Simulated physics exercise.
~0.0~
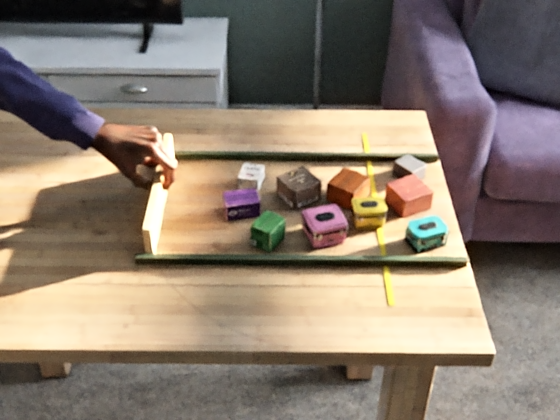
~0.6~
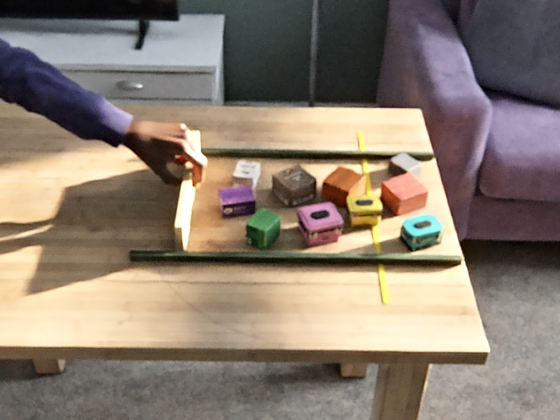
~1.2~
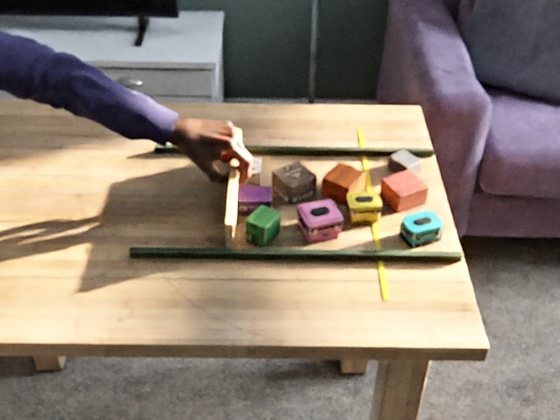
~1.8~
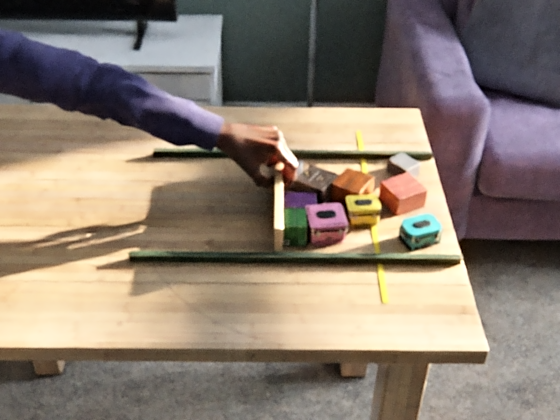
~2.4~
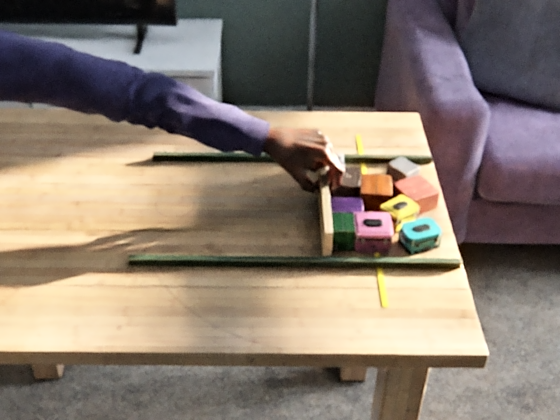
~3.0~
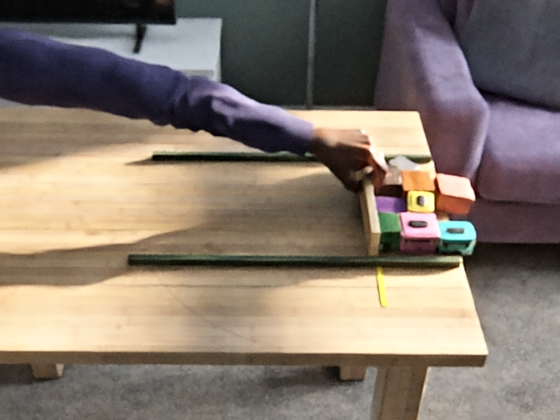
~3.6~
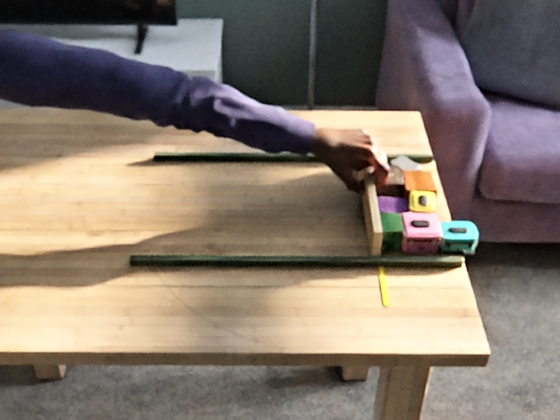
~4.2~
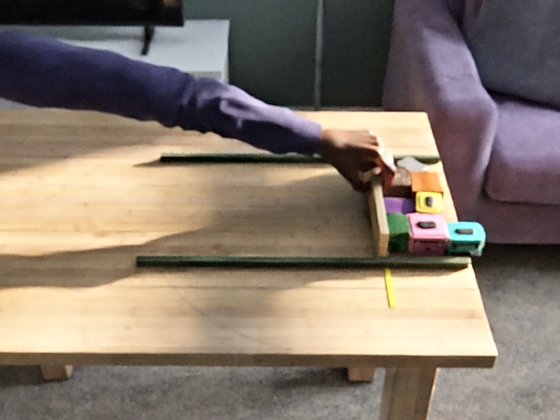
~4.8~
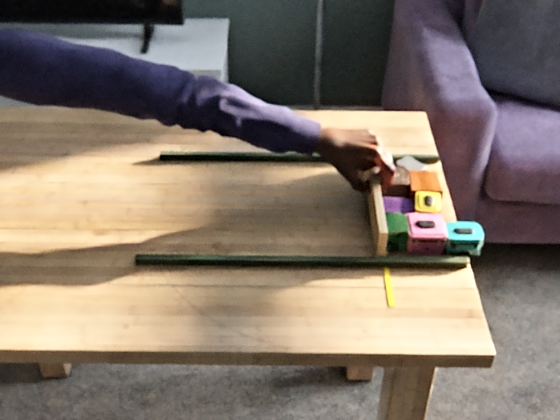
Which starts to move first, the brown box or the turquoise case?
The brown box starts to move first, as the board pushes the boxes together. The turquoise case only moves later, when the group nears the table's right edge.
